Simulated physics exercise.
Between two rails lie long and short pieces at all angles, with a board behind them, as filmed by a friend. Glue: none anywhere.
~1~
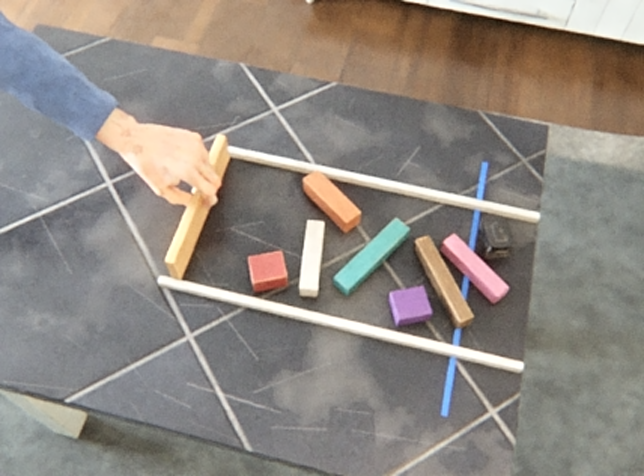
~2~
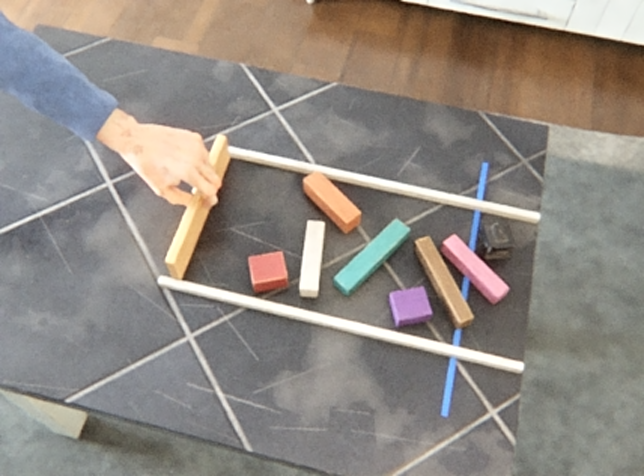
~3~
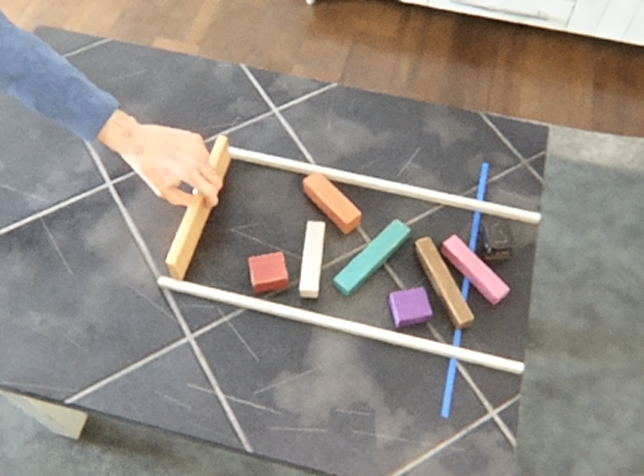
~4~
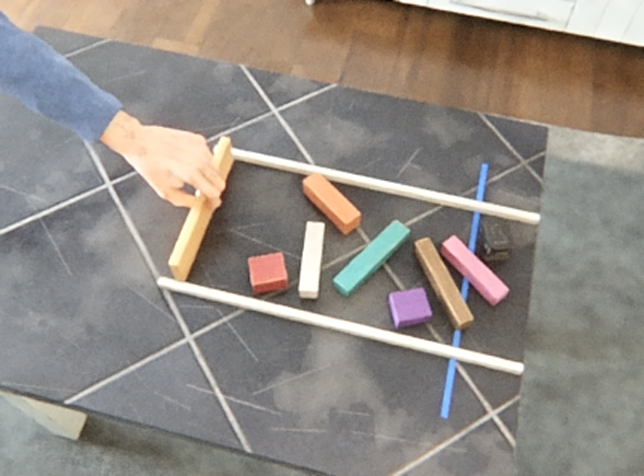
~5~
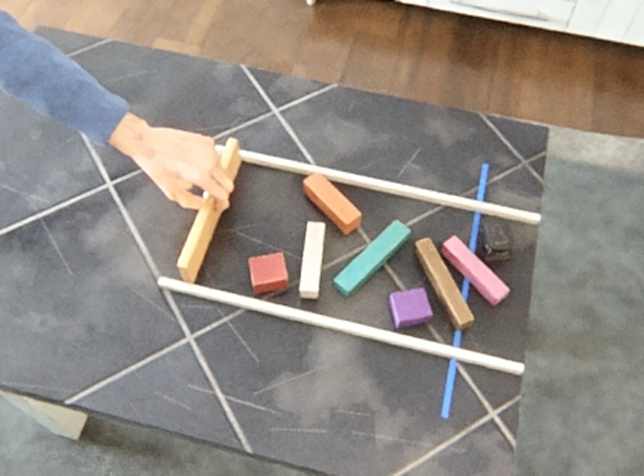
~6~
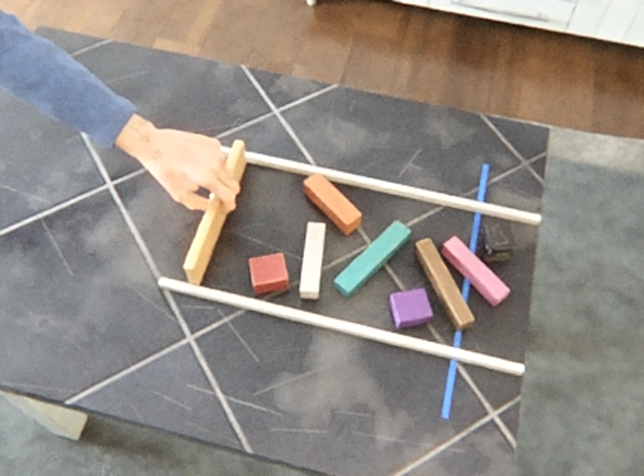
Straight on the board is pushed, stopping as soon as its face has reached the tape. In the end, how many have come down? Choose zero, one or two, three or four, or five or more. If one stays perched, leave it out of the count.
By the end, three or four have come down.
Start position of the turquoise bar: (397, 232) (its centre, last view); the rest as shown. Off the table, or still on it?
I reckon from there it stays aboard.
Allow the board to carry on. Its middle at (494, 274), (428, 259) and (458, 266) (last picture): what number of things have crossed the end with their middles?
Respectively 5, 0 and 3.
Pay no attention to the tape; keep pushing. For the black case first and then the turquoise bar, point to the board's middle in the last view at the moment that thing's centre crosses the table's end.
Roughly (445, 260); for the second one, roughly (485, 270).
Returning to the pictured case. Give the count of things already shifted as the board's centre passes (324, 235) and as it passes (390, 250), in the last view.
Moved so far: 4, then 7.
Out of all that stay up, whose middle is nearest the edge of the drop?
Foremost: The turquoise bar.
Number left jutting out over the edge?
I make it 1.
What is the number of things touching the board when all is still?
Contact count: 3.
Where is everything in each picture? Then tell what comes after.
Black case (496, 237); pink bar (474, 268); brown bar (442, 282); board (200, 205); tape (467, 276), in the first picture.
Pink bar (474, 269); white bar (312, 258), in the second picture.
Brown bar (442, 283); orange bar (332, 202), in the third picture.
Black case (496, 239); red block (268, 273), in the fourth picture.
Pink bar (474, 270); turquoise bar (373, 258), in the fifth picture.
Black case (497, 240); pink bar (474, 271); brown bar (443, 284); board (217, 211); tape (468, 278), in the sixth picture.
Early on, none off yet; black case at rest near (497, 240); pink bar at rest near (474, 271); brown bar at rest near (443, 284).
A while later, none off yet; black case at rest near (497, 240); pink bar at rest near (474, 271); brown bar moving near (448, 283).
Further along, none off yet; black case travelled about its own width near (528, 239); pink bar travelled a little near (519, 270); brown bar travelled about its own width near (512, 290).
Finally, the number that fall off is three or four; lost, purple block, brown bar, pink bar and black case.
